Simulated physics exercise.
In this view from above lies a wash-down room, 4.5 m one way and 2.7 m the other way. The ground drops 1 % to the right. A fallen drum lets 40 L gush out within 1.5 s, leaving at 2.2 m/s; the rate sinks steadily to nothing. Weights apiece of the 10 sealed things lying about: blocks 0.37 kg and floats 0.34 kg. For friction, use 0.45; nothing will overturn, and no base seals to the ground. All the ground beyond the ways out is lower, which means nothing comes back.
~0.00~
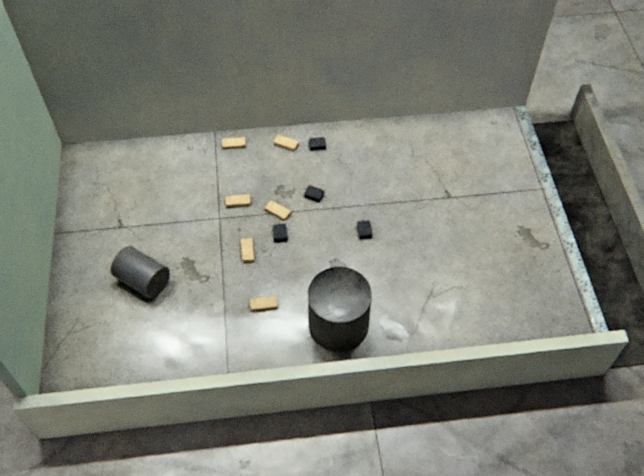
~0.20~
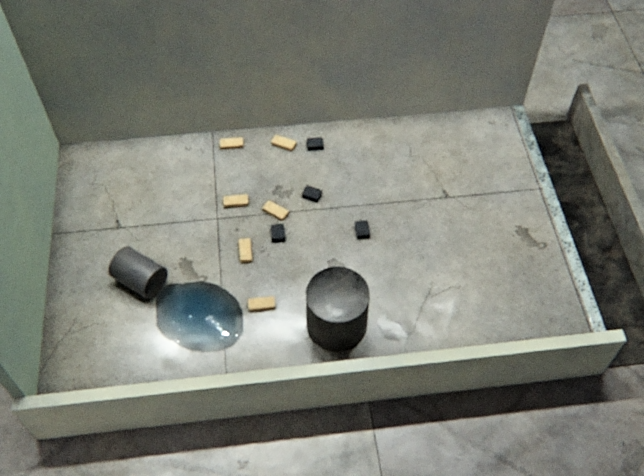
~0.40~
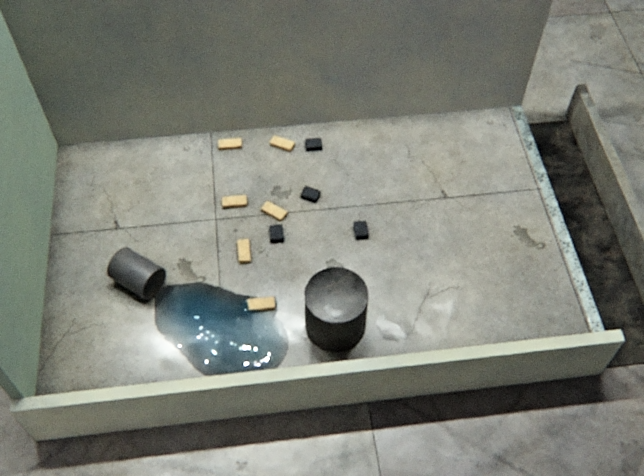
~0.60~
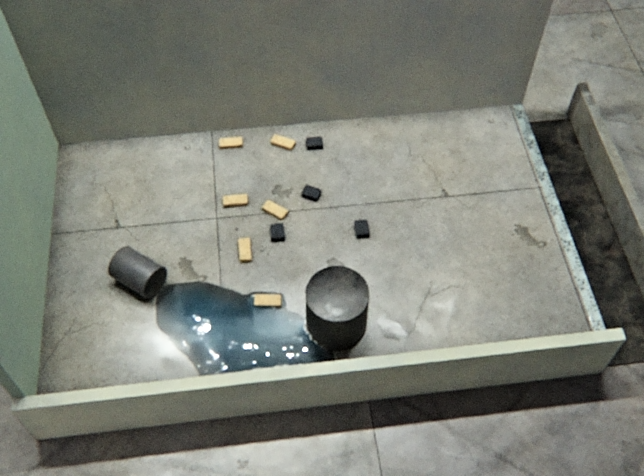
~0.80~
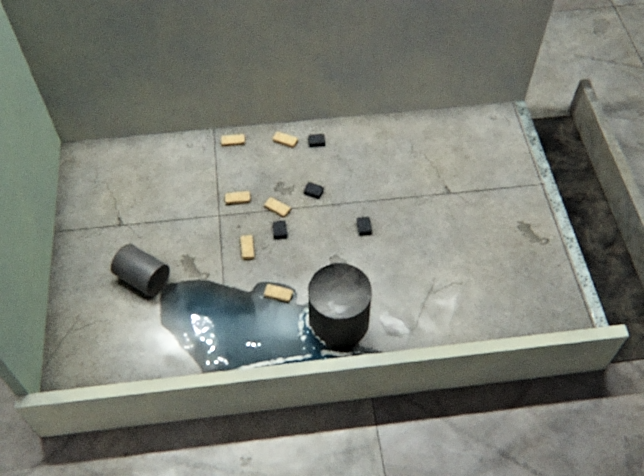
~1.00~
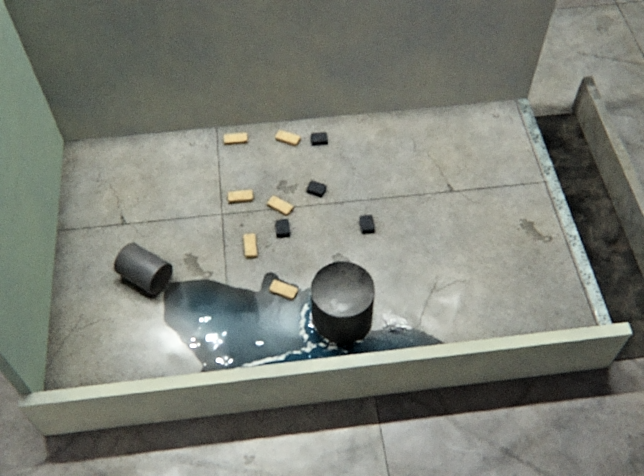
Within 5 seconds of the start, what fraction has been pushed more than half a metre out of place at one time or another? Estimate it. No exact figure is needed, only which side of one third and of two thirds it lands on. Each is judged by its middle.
It lands below one third.
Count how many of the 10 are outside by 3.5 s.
The count is 0.
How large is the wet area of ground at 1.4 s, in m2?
1.5 m2.
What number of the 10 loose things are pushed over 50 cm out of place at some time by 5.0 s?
Tally: 0.
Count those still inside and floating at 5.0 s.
At that moment it comes to 0.
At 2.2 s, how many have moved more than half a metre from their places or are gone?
By that point, 0.
After 1.4 s 0 of 10 are over 50 cm from their spots; 0 afloat.
After 2.2 s 0 of 10 are over 50 cm from their spots; 0 afloat.
After 3.5 s 0 of 10 are over 50 cm from their spots; 0 afloat.
After 5.0 s 0 of 10 are over 50 cm from their spots, and 0 have been at some point; 0 afloat.
